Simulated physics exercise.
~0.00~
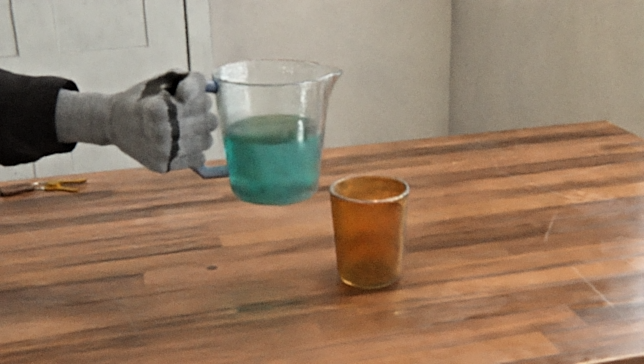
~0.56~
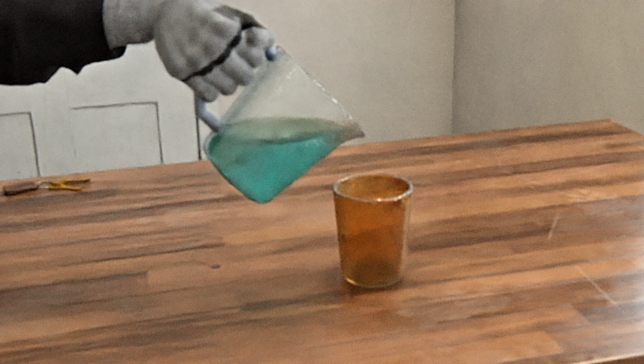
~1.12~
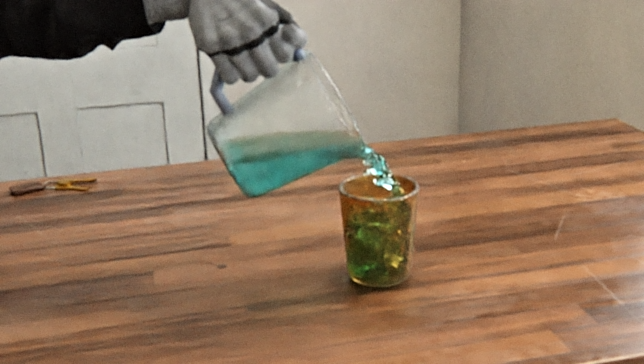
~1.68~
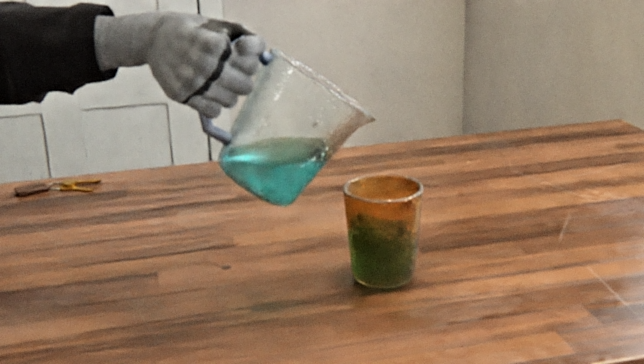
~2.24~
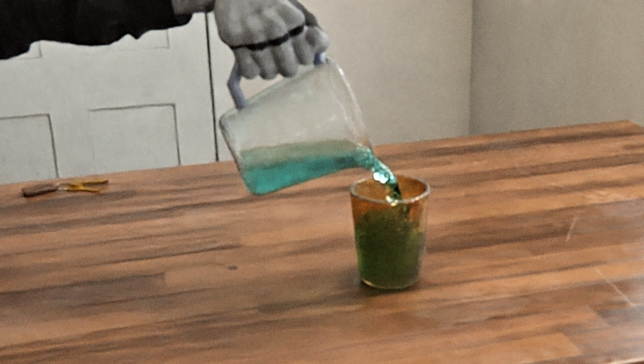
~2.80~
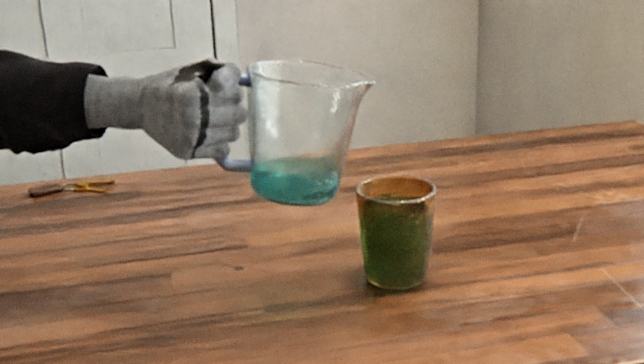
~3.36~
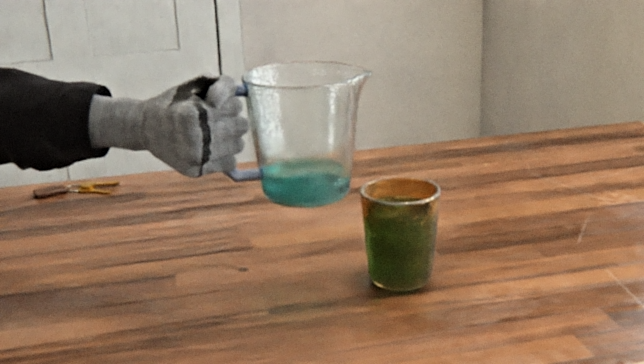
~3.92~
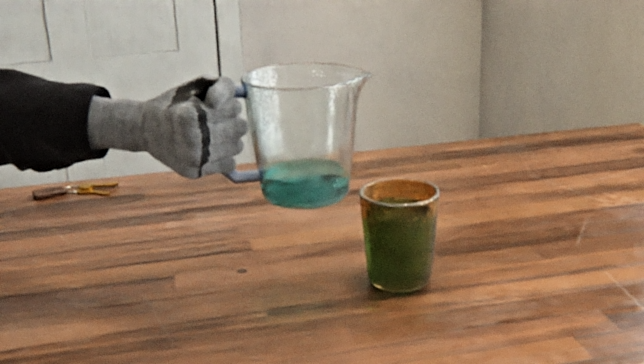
On a wooden table, a gloved hand pours blue-green liquid twice into an amber tumbler, then levels the jug.
